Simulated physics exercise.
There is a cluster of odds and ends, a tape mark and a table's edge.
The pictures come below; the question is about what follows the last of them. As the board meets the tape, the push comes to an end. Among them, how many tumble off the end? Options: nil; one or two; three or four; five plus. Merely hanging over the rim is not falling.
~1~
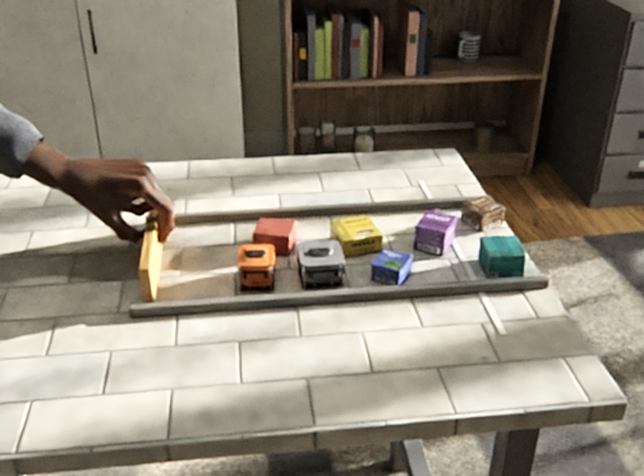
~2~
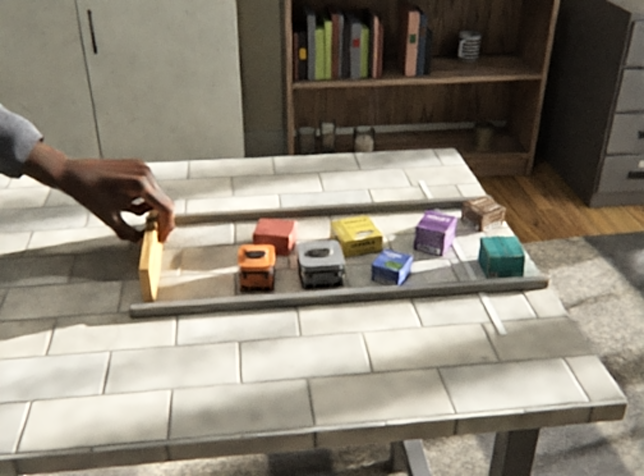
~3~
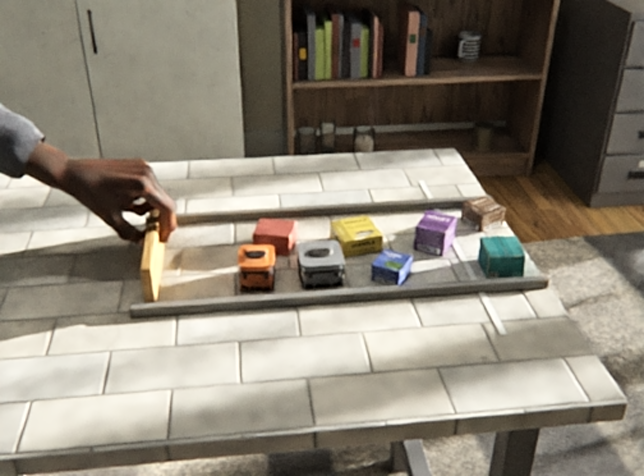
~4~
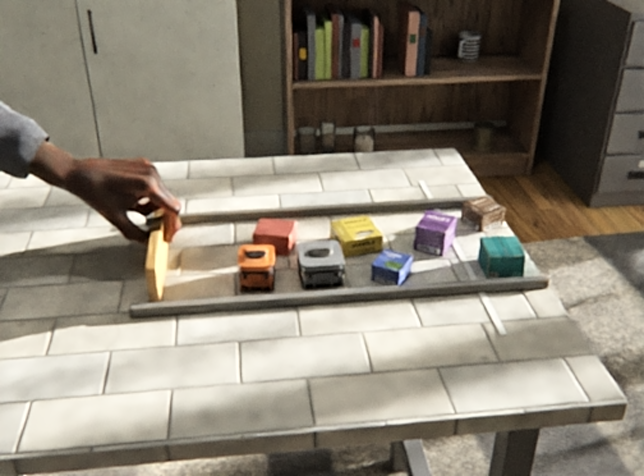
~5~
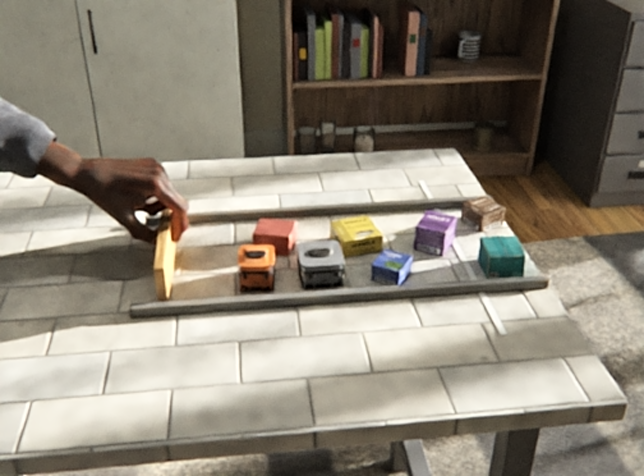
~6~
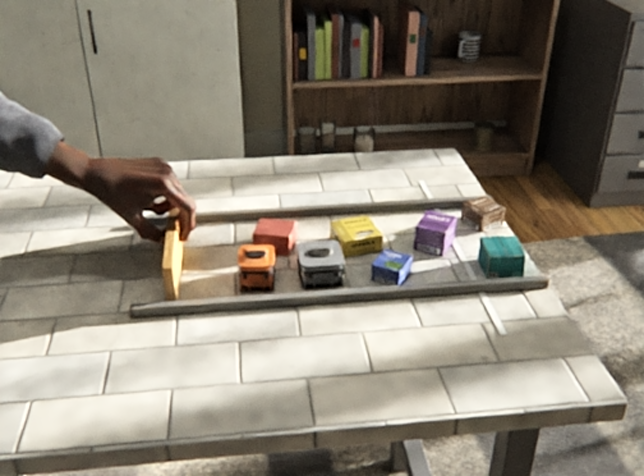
Three or four.
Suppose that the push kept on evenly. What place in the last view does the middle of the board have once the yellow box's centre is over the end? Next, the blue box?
Middle approx. at (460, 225), then approx. at (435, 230).
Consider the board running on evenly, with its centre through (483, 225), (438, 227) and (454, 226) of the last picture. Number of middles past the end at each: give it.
The counts would come out as 6, 3 and 3.
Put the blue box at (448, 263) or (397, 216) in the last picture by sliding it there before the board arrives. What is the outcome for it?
First place, it is gone; second place, it is safe.
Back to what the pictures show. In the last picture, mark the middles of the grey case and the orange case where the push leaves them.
Going in order: First (520, 252), then (484, 253).
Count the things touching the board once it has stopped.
Total: 2.
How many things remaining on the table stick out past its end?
The figure is 3.
Soon after, none off yet; brown box at rest near (482, 214); turquoise box at rest near (501, 257); purple box at rest near (435, 233).
In the end, the number that fall off is three or four; gone, blue box, purple box and turquoise box.
